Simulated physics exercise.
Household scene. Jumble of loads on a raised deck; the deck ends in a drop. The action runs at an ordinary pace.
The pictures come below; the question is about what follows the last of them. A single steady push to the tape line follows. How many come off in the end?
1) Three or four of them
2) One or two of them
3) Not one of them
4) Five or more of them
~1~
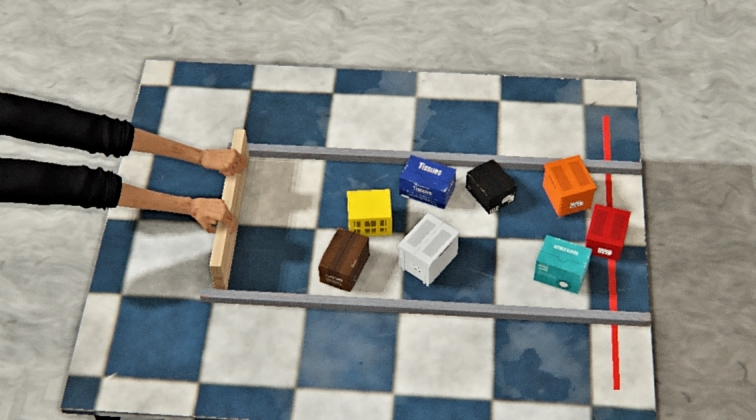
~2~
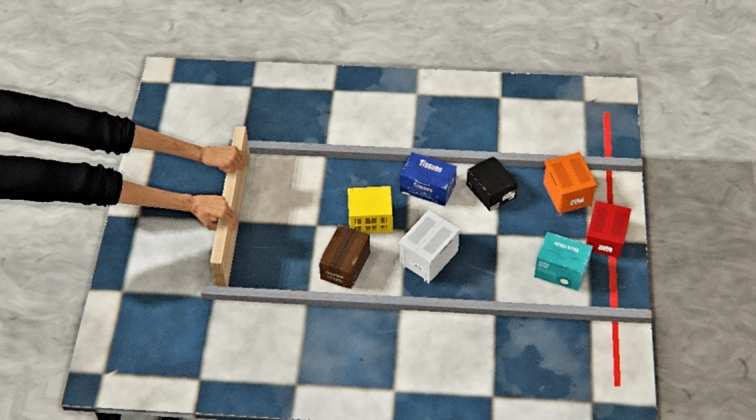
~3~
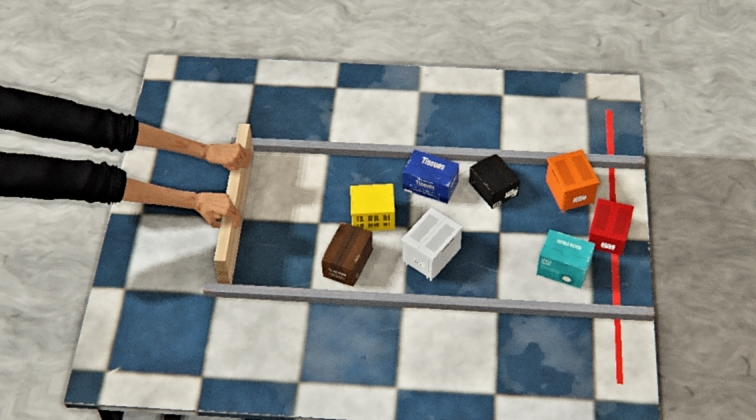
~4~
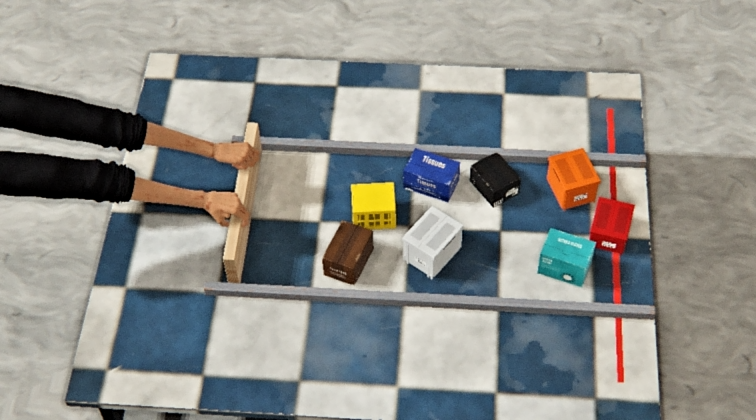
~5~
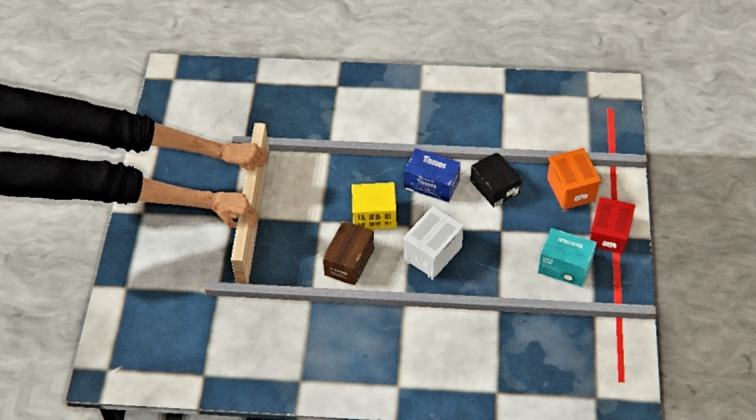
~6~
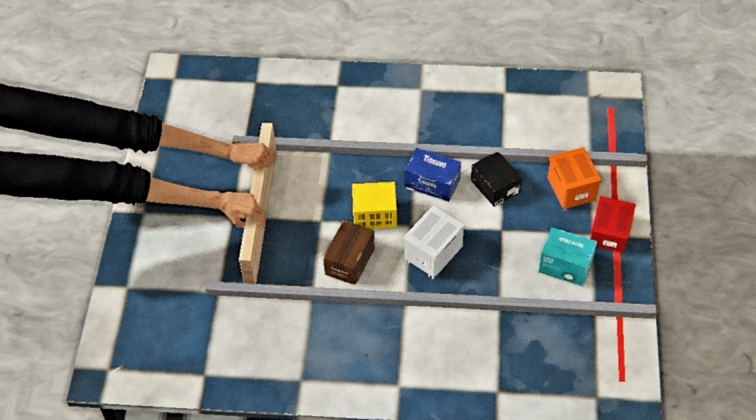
Option 4: Five or more of them.
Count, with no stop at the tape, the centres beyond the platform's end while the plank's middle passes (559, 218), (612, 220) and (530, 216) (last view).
In order, that gives 3, then 5, then 0.
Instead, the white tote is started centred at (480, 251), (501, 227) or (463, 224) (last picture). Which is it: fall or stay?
Results in order: Over the edge; over the edge; over the edge.
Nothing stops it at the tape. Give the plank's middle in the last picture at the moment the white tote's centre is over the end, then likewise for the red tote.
(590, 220) and (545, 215), roughly.
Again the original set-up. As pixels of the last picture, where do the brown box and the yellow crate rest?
They end up close to (637, 265) and (639, 221).
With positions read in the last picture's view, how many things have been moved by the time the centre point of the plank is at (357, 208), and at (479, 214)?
The first number is 2, the next one 7.
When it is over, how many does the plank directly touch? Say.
Count recorded: 3.
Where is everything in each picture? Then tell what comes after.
In the first picture, red tote (607, 233); orange tote (569, 187); turquoise box (562, 265); plank (231, 209); tape (611, 242).
In the second picture, orange tote (569, 184); blue box (428, 179).
In the third picture, turquoise box (565, 259); black parcel (494, 181).
In the fourth picture, red tote (611, 226); white tote (433, 243).
In the fifth picture, orange tote (573, 180); yellow crate (374, 207).
In the sixth picture, red tote (612, 225); orange tote (574, 179); turquoise box (567, 257); plank (259, 203); tape (616, 234).
Soon after, none off yet; red tote at rest near (612, 225); orange tote at rest near (574, 179); turquoise box at rest near (567, 257).
After that, none off yet; red tote at rest near (612, 226); orange tote displaced a little near (599, 184); turquoise box displaced a little near (596, 258).
In the end, the number that fall off is five or more; gone, white tote, black parcel, turquoise box, orange tote and red tote.
